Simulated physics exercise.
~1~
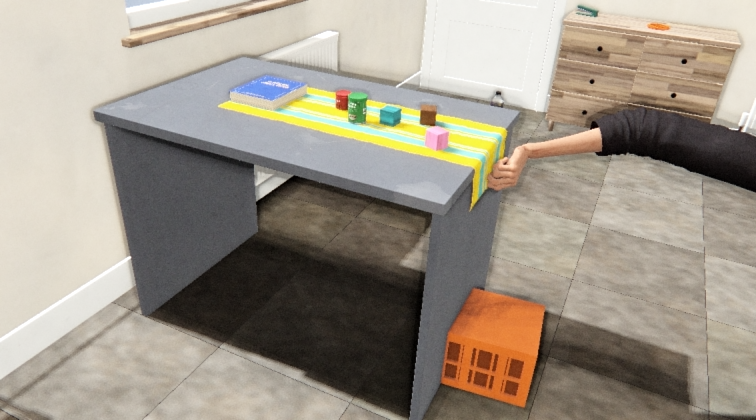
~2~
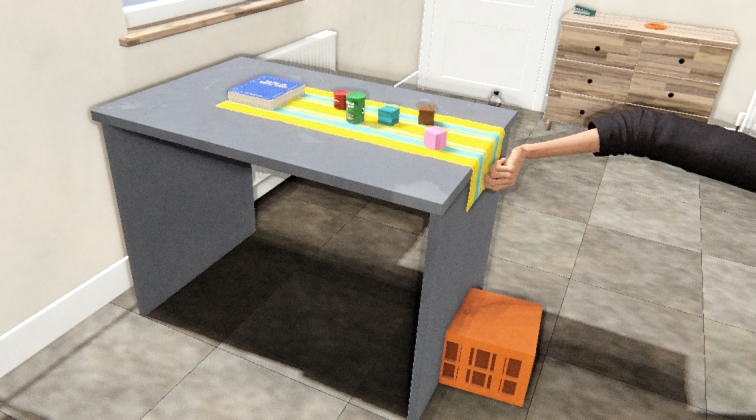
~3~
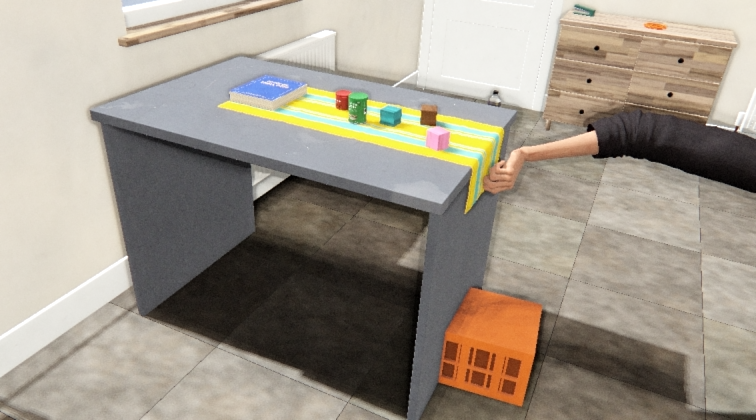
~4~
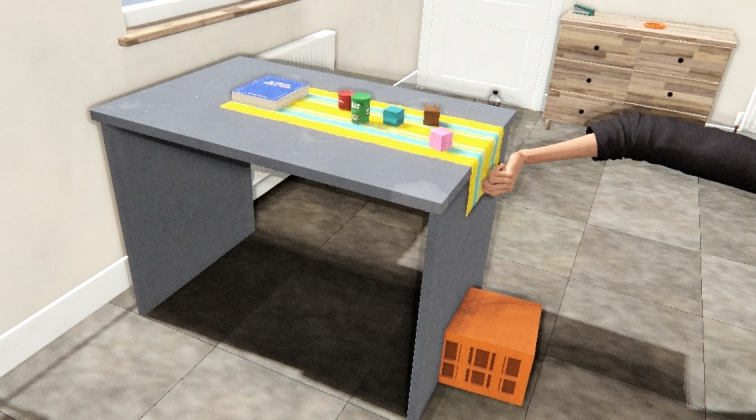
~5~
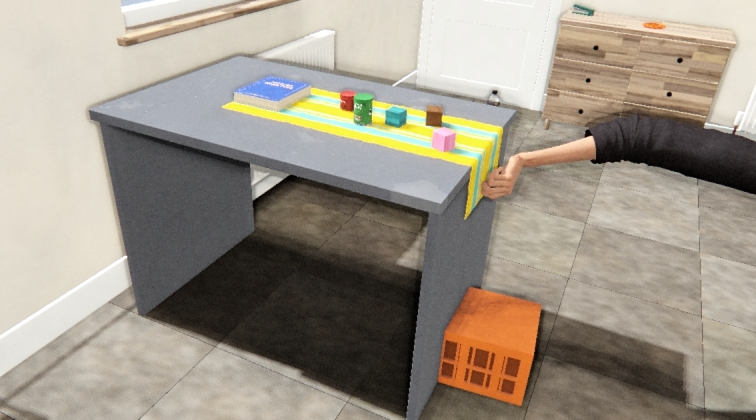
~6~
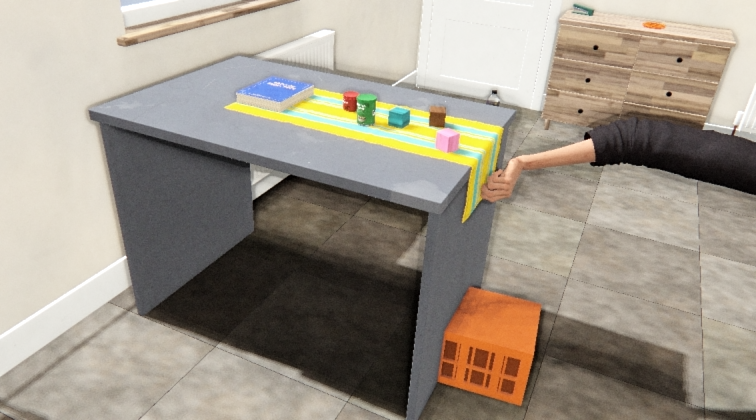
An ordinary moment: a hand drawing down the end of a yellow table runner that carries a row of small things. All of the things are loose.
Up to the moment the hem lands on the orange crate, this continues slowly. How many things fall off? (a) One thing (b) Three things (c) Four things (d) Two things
Answer: C.
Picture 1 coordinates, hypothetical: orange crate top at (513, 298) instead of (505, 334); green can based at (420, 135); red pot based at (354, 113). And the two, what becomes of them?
The green can is lost; the red pot stays put.
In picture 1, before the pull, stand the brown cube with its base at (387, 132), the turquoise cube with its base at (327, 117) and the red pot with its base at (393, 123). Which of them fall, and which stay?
Briefly: Brown cube drops; turquoise cube stays; red pot drops.
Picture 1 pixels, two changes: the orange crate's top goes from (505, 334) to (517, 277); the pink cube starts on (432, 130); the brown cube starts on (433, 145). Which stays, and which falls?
Pink cube is gone, brown cube is gone.
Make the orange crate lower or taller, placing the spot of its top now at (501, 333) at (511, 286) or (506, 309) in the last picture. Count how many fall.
Totals 2, 3.
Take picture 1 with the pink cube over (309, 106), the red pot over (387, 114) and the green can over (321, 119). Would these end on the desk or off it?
Each in turn: The pink cube stays aloft, the red pot goes down, the green can stays aloft.
Soon after, hem near (473, 262); pink cube and brown cube gone.
Then, hem on the crate; pink cube, brown cube, turquoise cube and green can gone.
At rest, hem on the crate; pink cube, brown cube, turquoise cube and green can gone. The answer is four.
